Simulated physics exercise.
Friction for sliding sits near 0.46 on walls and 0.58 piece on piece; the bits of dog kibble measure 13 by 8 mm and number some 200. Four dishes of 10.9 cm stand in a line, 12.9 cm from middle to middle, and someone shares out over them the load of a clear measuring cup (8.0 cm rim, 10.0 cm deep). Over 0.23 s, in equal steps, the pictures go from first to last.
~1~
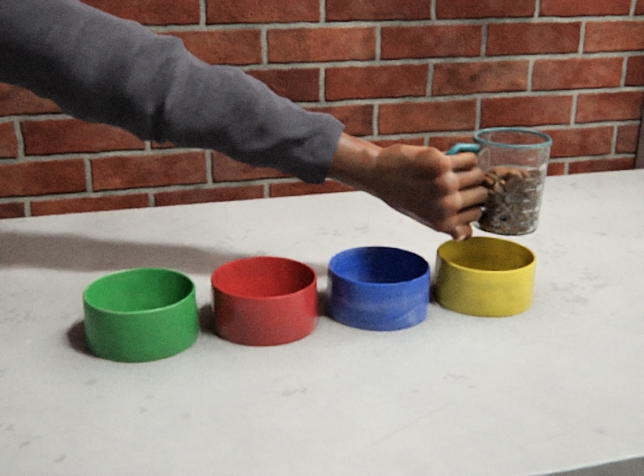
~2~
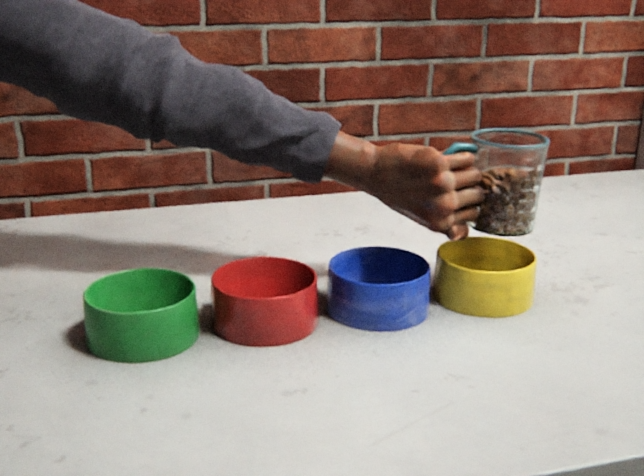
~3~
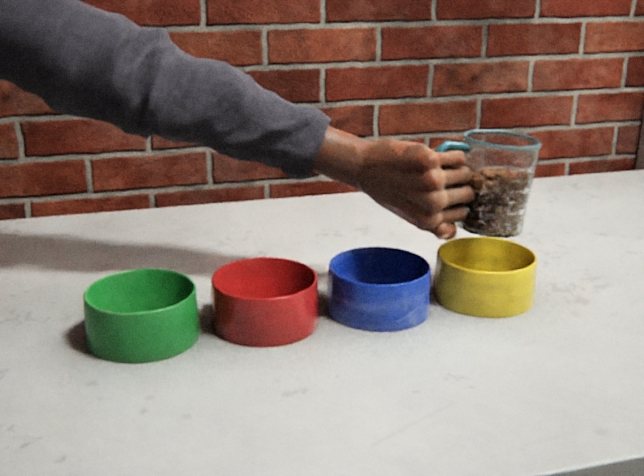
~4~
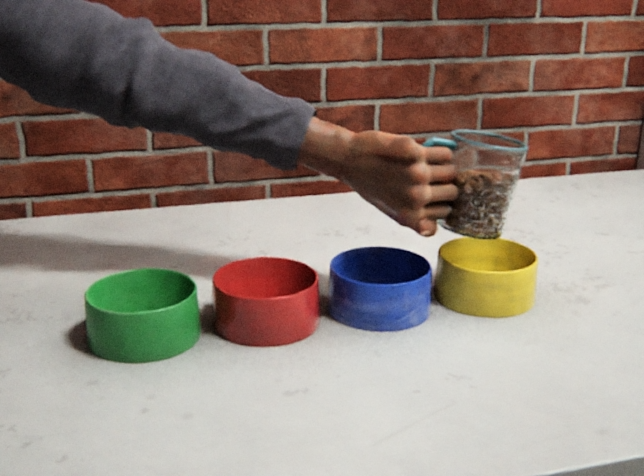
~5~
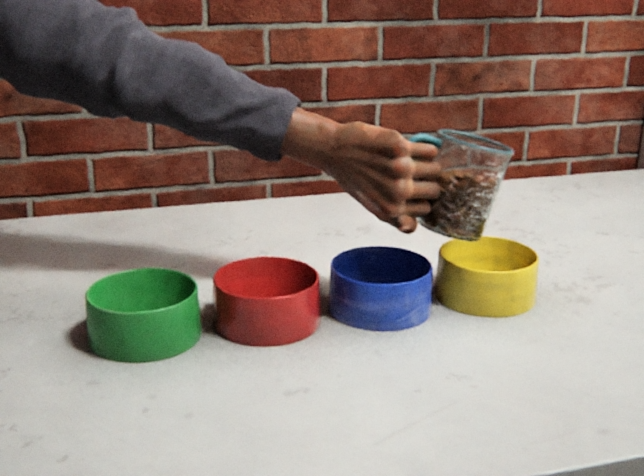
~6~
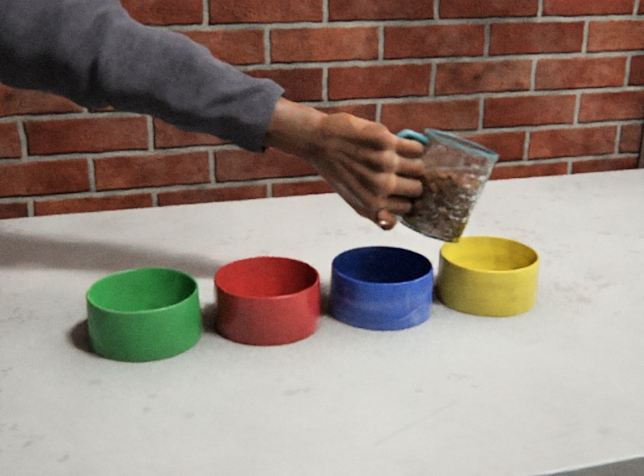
A hand held a clear measuring cup of brown kibble above the right end of a row of green, red, blue and yellow dishes, then moved it left while tilting it gradually to the right.
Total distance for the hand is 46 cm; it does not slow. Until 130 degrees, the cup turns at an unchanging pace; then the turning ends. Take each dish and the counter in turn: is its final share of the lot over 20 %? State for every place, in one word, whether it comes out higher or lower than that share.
Red: Lower, blue: Lower, green: Higher, yellow: Lower, counter: Lower.
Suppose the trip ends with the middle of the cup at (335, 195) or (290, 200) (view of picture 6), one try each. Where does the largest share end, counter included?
First try: Blue; second try: Counter.
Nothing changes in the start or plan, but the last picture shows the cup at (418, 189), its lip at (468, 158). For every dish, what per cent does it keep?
The red dish keeps 0, the blue dish 0, the green dish 100 and the yellow dish 0.
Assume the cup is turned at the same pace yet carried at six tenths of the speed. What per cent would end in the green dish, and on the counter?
Then the green dish gets 10 and the counter 20.
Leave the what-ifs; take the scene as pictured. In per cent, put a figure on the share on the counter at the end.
Some 0 in a hundred.
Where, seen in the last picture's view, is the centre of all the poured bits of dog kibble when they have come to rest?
Approximately (147, 316) in the last view.
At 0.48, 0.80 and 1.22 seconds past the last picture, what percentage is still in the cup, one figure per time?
Roughly 100, then 95, then 10.
Then, 0.48 s after the last picture, tilt 72 degrees; cup holds 100 %.
Then, 0.80 s after the last picture, tilt 107 degrees; cup holds 95 %, green 5 %.
Then, 1.22 s after the last picture, tilt 130 degrees; cup holds 10 %, green 90 %.
In the end, red 0 %, blue 0 %, green 100 %, yellow 0 %, counter 0 %.
